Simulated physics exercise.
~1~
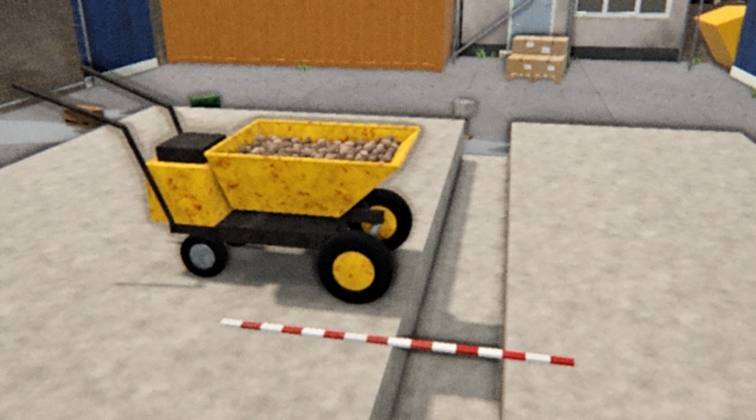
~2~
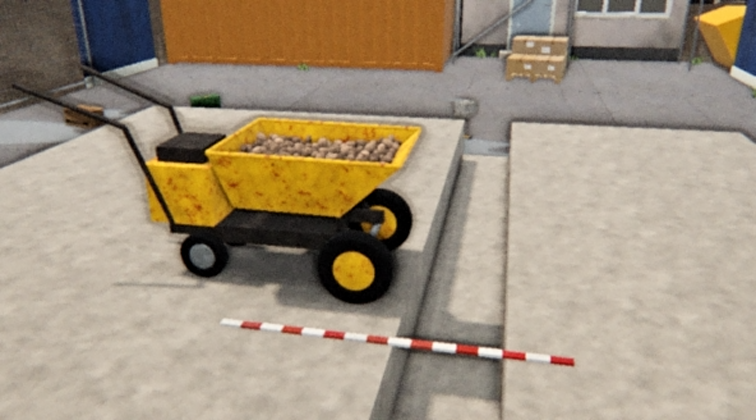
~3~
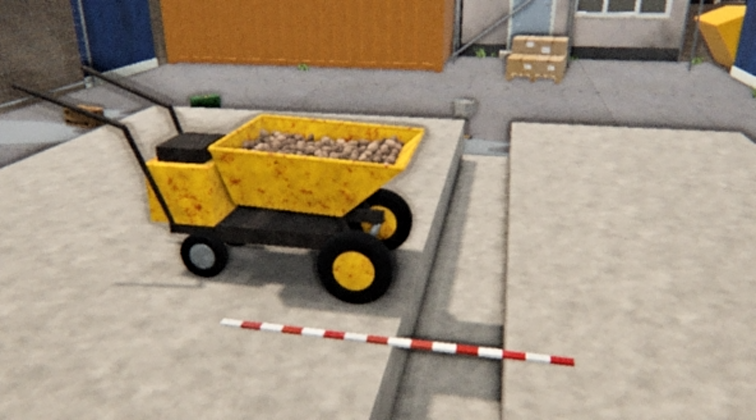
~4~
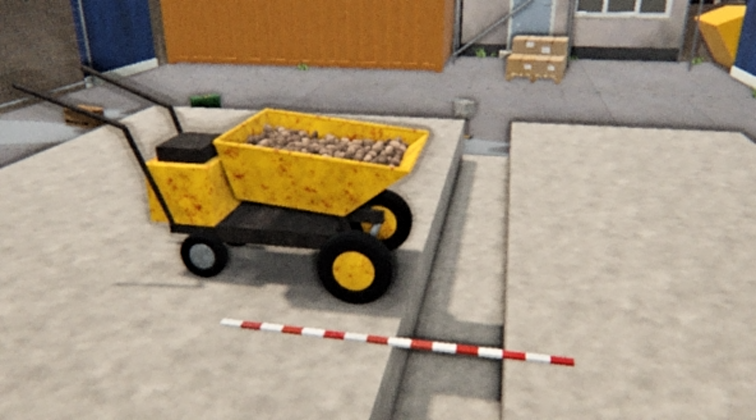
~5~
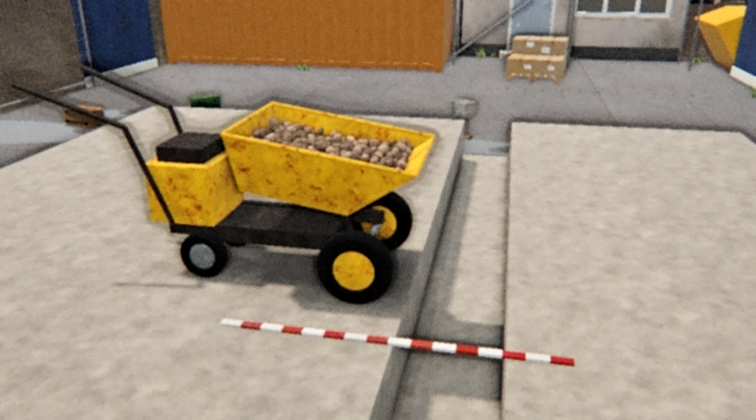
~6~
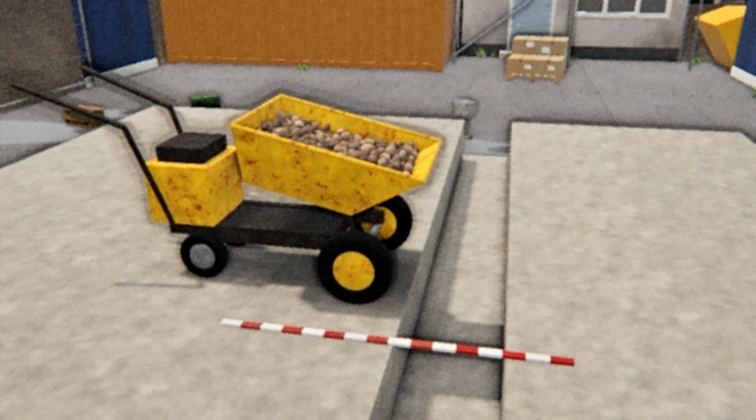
Yellow skip of a motor barrow, loaded with round stones, slowly tilting forward to the right beside a straight-sided trench.
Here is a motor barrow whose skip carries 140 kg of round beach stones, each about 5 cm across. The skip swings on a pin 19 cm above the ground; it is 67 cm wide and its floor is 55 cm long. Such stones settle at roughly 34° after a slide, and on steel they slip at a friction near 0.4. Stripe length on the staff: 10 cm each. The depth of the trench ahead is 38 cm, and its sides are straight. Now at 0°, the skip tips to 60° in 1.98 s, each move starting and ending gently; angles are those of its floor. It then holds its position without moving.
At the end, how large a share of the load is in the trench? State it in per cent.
A share of about 47 per cent.
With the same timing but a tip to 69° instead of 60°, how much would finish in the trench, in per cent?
About 40%.
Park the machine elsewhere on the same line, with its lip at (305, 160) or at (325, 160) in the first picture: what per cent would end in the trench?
First place: Near 100%; second place: Near 100%.
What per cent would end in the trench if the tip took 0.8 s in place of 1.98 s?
With that change, it comes to around 35 per cent.
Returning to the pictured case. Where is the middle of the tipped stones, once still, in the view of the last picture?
(520, 285).
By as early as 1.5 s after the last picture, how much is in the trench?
Some 15 per cent.
Then, 0.9 s after the last picture the floor is at 50°, 100 % in the skip; the foremost stones are at (477, 220).
Then, 1.5 s after the last picture the floor is at 60°, 47 % in the skip, 17 % in the trench, 36 % past the trench; the foremost stones are at (606, 296).
Then, 1.8 s after the last picture the floor is at 60°, 21 % in the skip, 25 % in the trench, 54 % past the trench; the foremost stones are at (672, 293).
Then, 3.8 s after the last picture the floor is at 60°, 0 % in the skip, 47 % in the trench, 53 % past the trench; the foremost stones are at (711, 309).
